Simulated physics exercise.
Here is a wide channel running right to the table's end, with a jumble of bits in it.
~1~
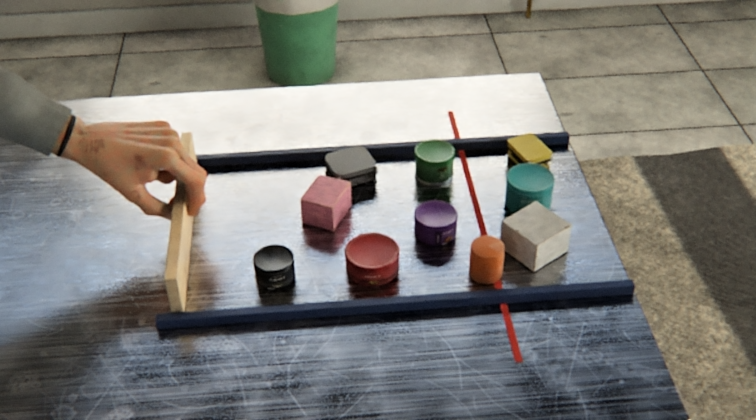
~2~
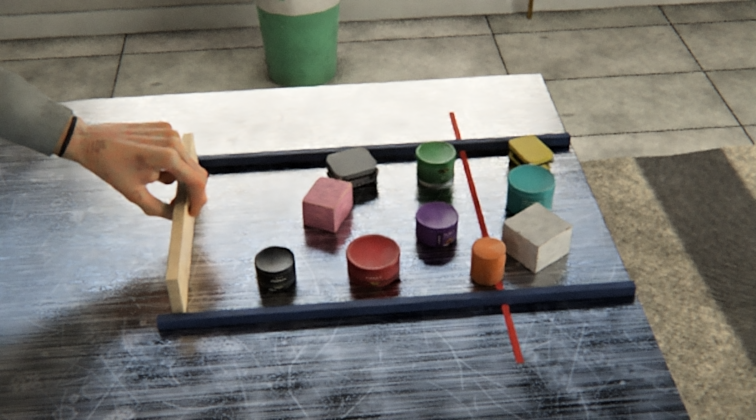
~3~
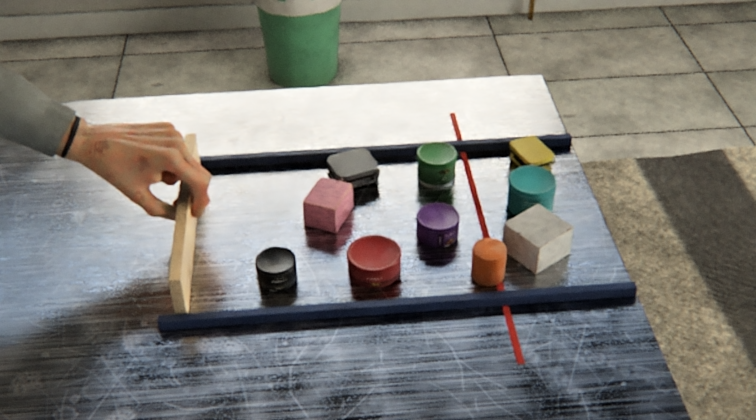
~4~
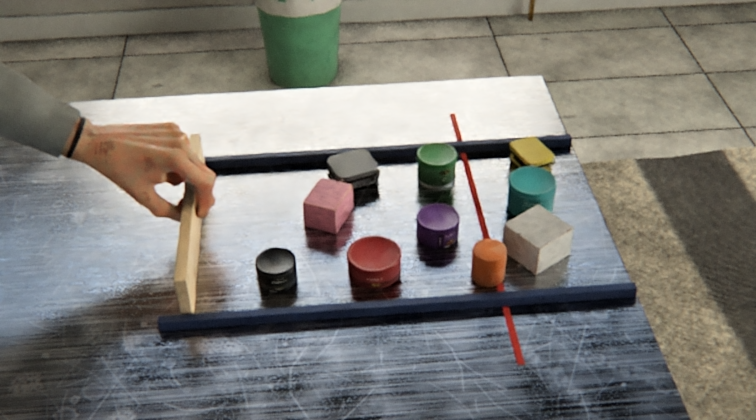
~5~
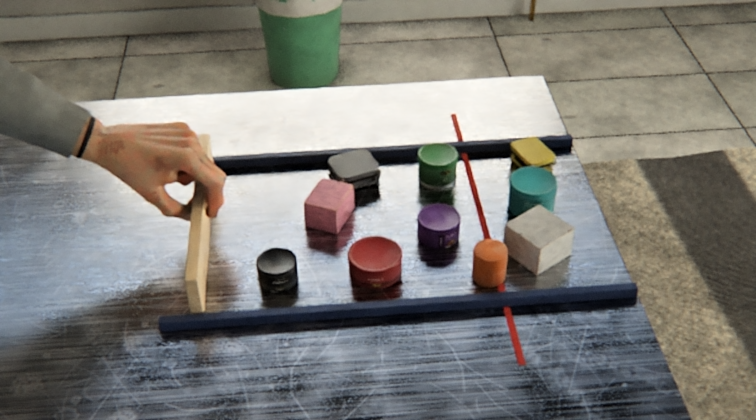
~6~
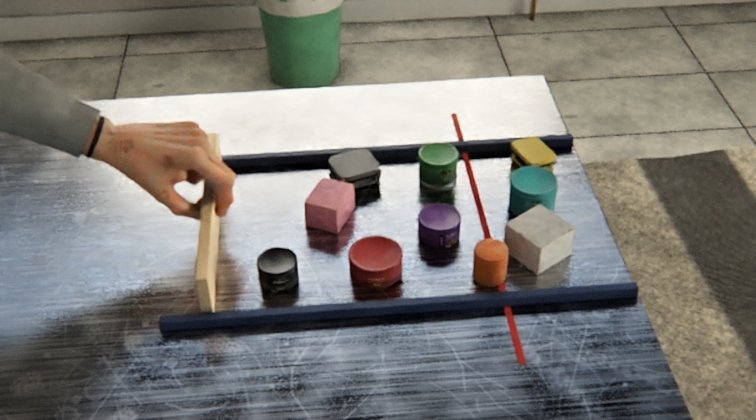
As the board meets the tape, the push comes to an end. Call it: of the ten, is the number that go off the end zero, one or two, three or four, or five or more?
Zero go off.
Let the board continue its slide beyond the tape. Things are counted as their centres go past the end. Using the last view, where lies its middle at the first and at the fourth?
I'd put it close to (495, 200) and later close to (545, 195).
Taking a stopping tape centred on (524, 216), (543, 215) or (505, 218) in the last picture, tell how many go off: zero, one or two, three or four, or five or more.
Place by place: 1 or 2, then three to four, then one to two.
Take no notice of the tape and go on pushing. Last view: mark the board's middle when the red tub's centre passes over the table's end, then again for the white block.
The middle is at (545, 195) when it's the red tub, and at (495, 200) when it's the white block.
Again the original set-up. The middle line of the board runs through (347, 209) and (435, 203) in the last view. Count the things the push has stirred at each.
By the first moment it's 4, by the second it's 8.
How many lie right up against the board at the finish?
It's 4 of them.
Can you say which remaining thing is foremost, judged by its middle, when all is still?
Ending up nearest is the white block.
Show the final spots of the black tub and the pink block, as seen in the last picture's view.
In the last picture, roughly (514, 251) and (496, 191).
A little later, none off yet; yellow case at rest near (532, 158); turquoise tub at rest near (533, 193); white block at rest near (539, 239).
Next, none off yet; yellow case at rest near (532, 158); turquoise tub at rest near (533, 193); white block shifted a little near (564, 234).
When it is over, the number that fall off is zero.
